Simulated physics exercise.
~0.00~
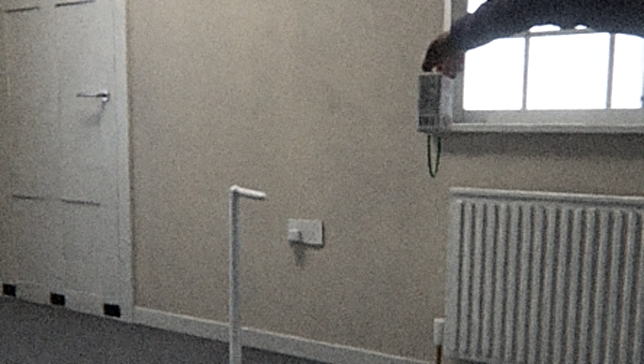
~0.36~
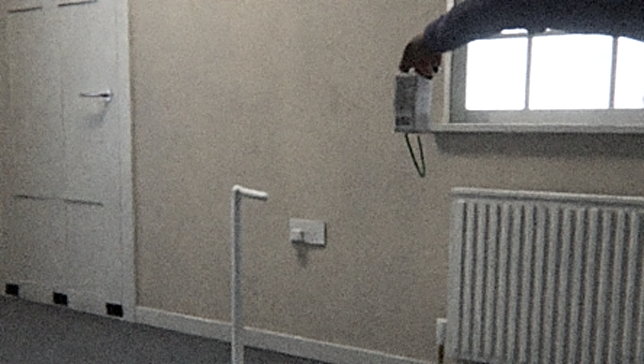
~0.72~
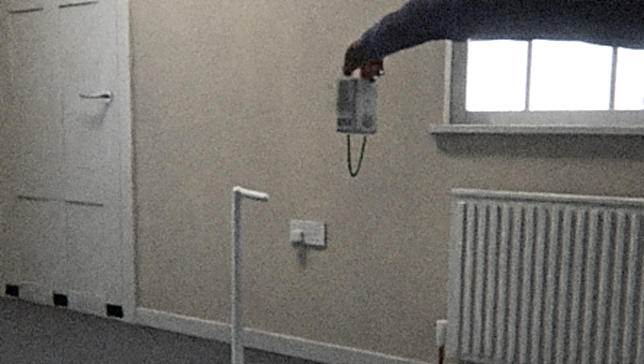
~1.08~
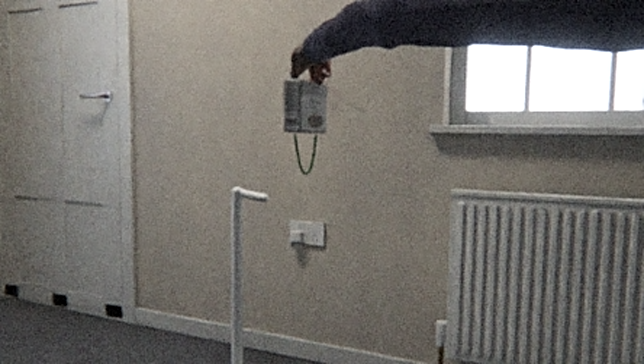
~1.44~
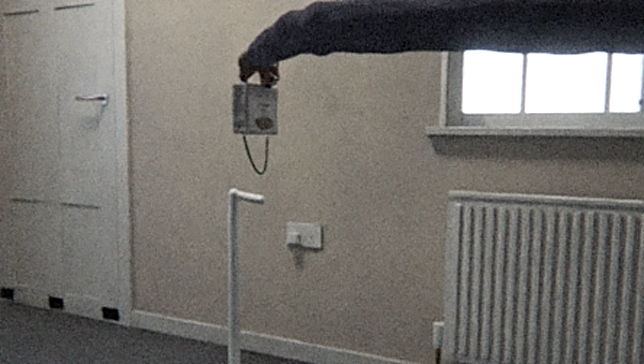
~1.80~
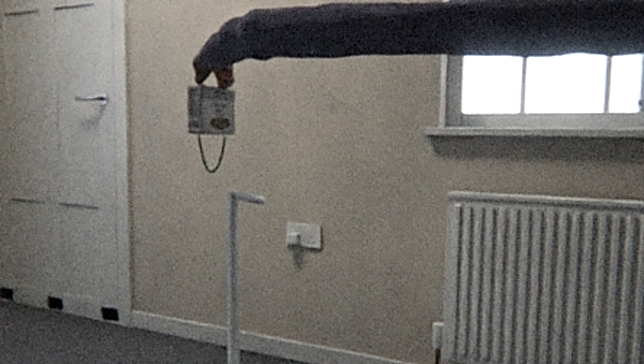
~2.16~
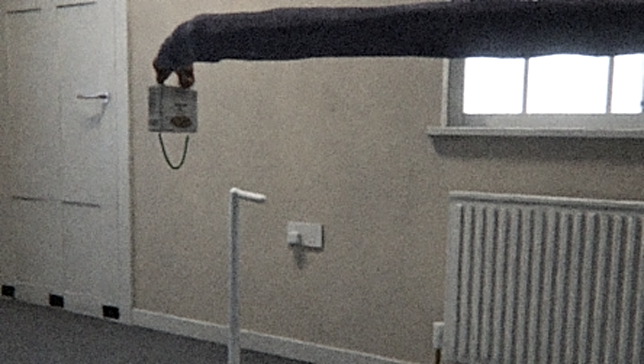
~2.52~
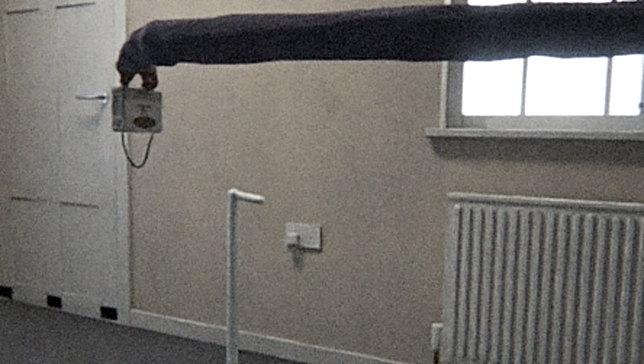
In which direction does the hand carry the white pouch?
The hand carries the white pouch to the left, from beside the window toward the door.
